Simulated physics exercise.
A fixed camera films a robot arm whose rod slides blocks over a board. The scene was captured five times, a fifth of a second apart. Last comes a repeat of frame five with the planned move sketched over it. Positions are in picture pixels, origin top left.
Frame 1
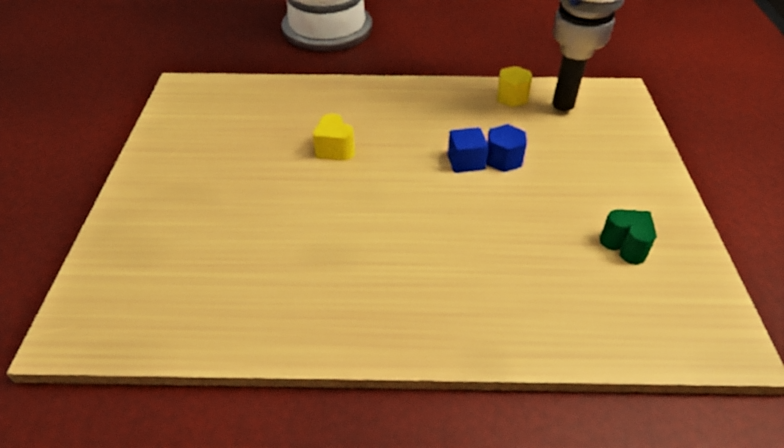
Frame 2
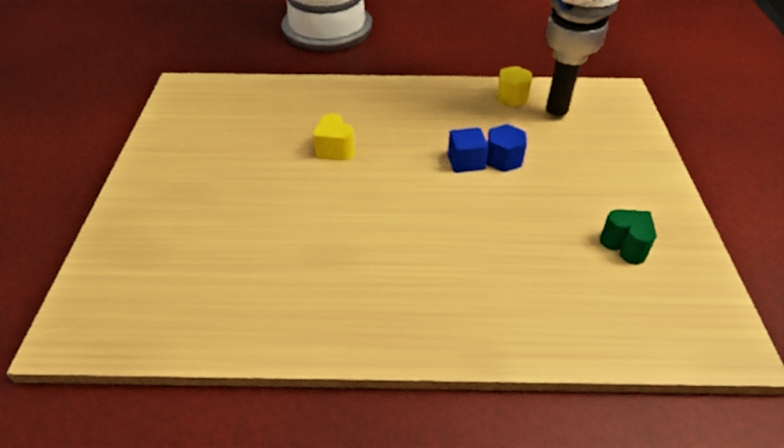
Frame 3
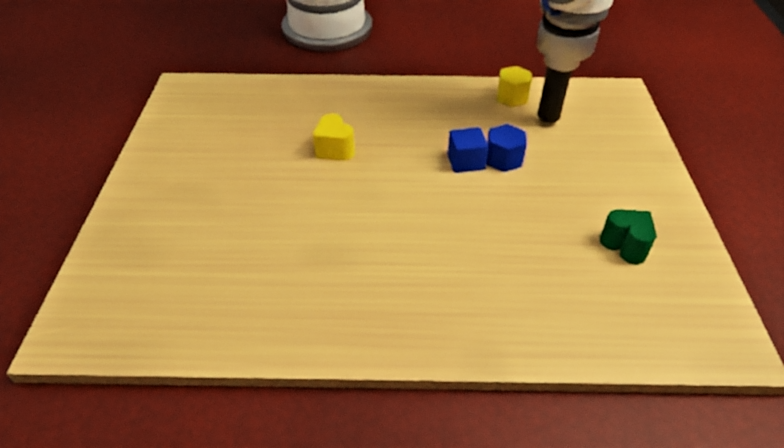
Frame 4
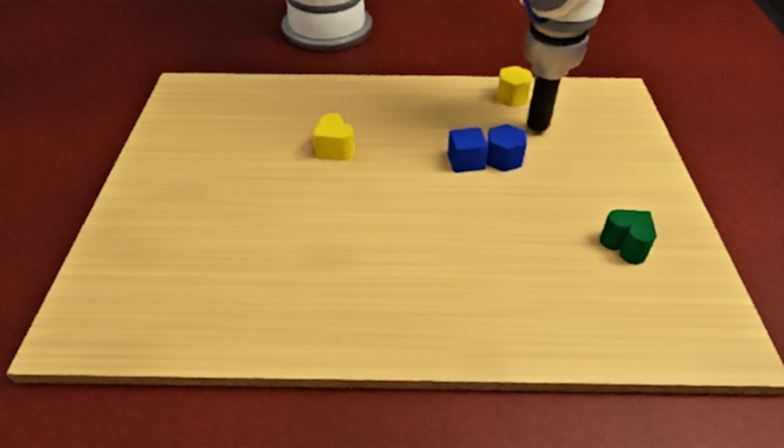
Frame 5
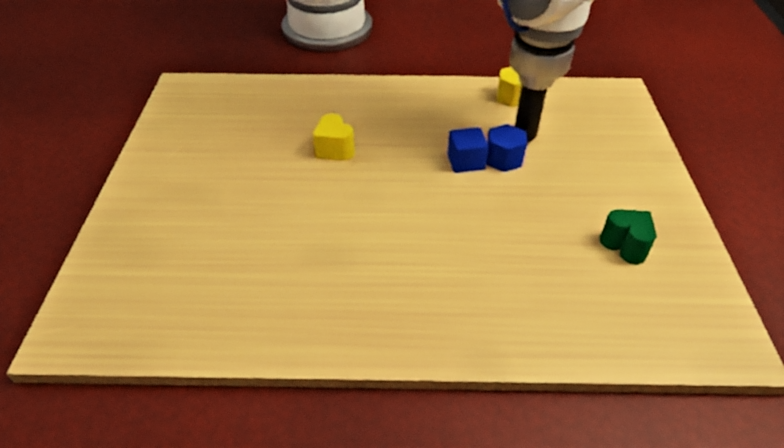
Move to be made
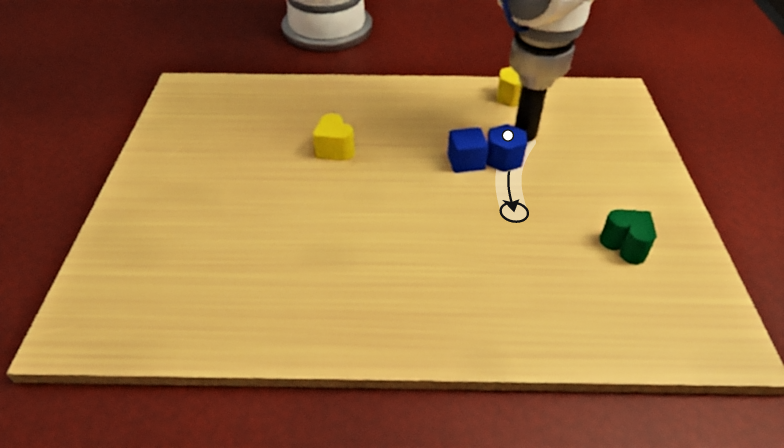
On a wooden board, a black rod moves down and left toward still blue blocks.
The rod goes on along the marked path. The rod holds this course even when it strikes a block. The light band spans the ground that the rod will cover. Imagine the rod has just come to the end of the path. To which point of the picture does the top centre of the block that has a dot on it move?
When the path ends, it will be at (480, 169).
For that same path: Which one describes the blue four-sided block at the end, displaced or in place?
At the moment the path ends, the blue four-sided block no longer stands where it did.
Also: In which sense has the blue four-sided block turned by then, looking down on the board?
Rotates clockwise.
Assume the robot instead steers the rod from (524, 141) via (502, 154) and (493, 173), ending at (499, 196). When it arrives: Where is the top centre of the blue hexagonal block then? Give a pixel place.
The middle of its top is at (480, 188).
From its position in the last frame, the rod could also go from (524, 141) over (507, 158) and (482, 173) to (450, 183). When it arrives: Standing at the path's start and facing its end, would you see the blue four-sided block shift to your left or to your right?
Right side.
Path on the board, from (524, 141) by way of (512, 161) and (508, 185) to (514, 212); the dot is on the blue hexagonal block.
The first path, step by step. One third of the way, rod at (513, 156); blue four-sided block at (460, 140), turned 30° clockwise; blue hexagonal block at (494, 151), turned 15° clockwise.
Two thirds of the way, rod at (510, 180); blue four-sided block at (459, 140), turned 35° clockwise; blue hexagonal block at (481, 168), turned 55° clockwise.
At the end, rod at (516, 206); blue four-sided block at (459, 140), turned 35° clockwise; blue hexagonal block at (480, 169), turned 60° clockwise; yellow hexagonal block in place.
